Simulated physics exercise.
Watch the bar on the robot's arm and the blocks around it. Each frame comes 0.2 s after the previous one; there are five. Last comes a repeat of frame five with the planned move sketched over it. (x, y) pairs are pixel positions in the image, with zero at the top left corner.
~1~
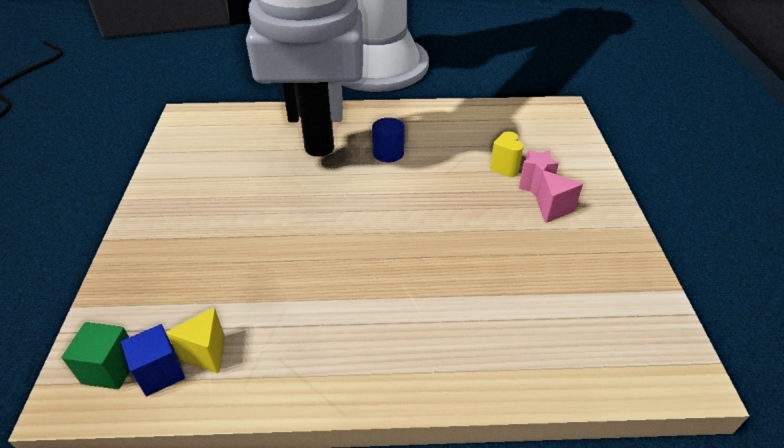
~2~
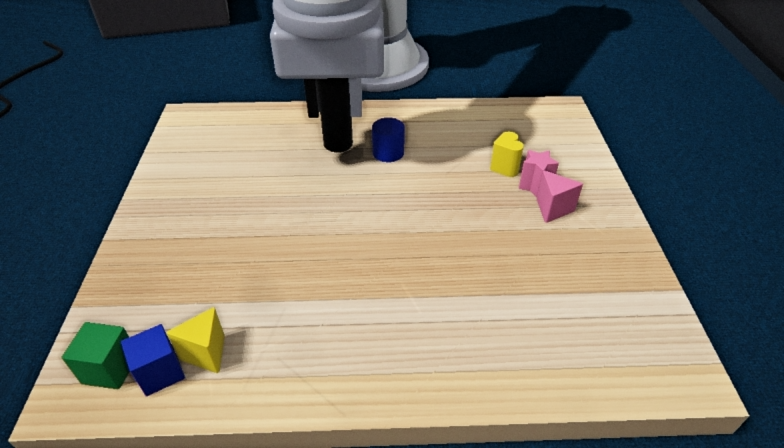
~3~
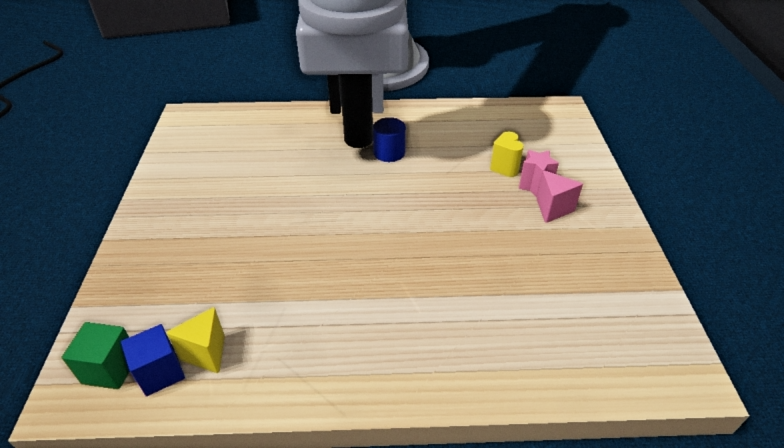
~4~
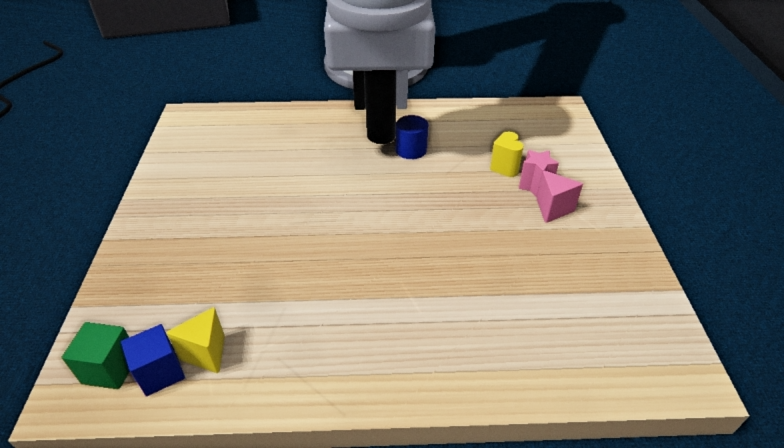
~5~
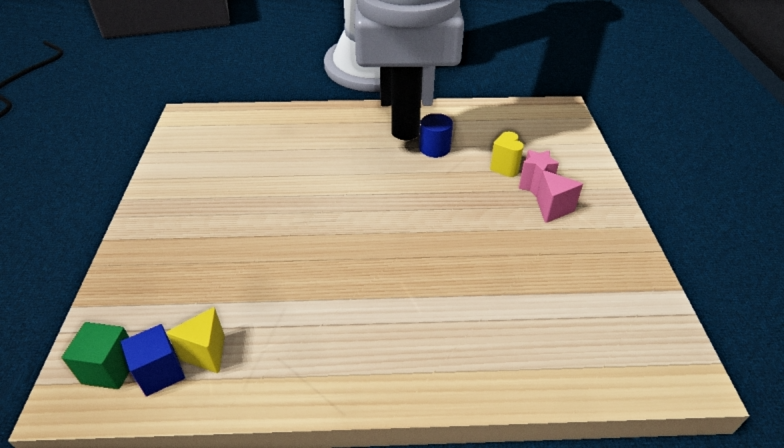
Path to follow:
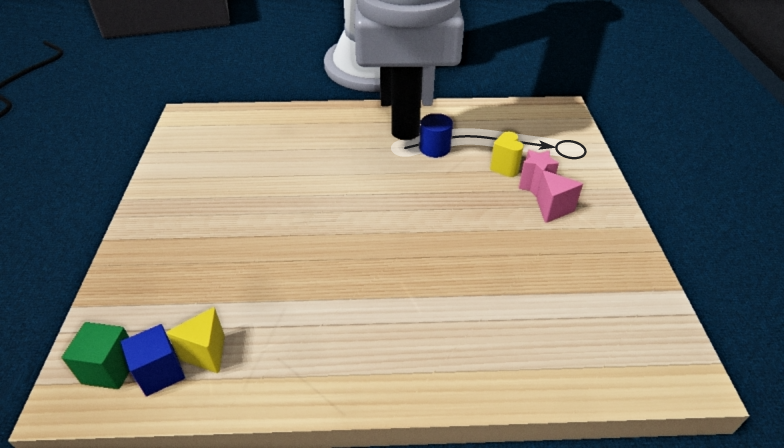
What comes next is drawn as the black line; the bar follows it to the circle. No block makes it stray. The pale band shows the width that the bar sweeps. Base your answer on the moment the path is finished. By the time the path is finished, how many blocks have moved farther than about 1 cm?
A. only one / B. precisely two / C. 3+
Correct choice: B.
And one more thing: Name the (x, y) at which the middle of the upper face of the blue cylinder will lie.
Its top centre lands on (536, 135).
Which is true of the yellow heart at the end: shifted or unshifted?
At the end of the path, it will have moved.
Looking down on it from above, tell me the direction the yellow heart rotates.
Clockwise, looking down.
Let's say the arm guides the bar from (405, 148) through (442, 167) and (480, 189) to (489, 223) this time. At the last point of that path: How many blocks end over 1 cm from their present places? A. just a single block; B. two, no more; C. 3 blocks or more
My pick is A.
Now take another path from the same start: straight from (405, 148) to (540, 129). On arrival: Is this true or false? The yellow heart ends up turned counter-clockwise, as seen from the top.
The claim does not hold.
Drawn move, from (405, 148) through (457, 137) and (513, 141) to (571, 149).
On the path given first. One third of the way, bar (459, 121); blue cylinder (485, 121).
Two thirds of the way, bar (518, 126); blue cylinder (528, 132); yellow heart (516, 150), turned 35° clockwise.
At the end, bar (575, 134); blue cylinder (536, 135); yellow heart (516, 150), turned 35° clockwise; pink star block still.
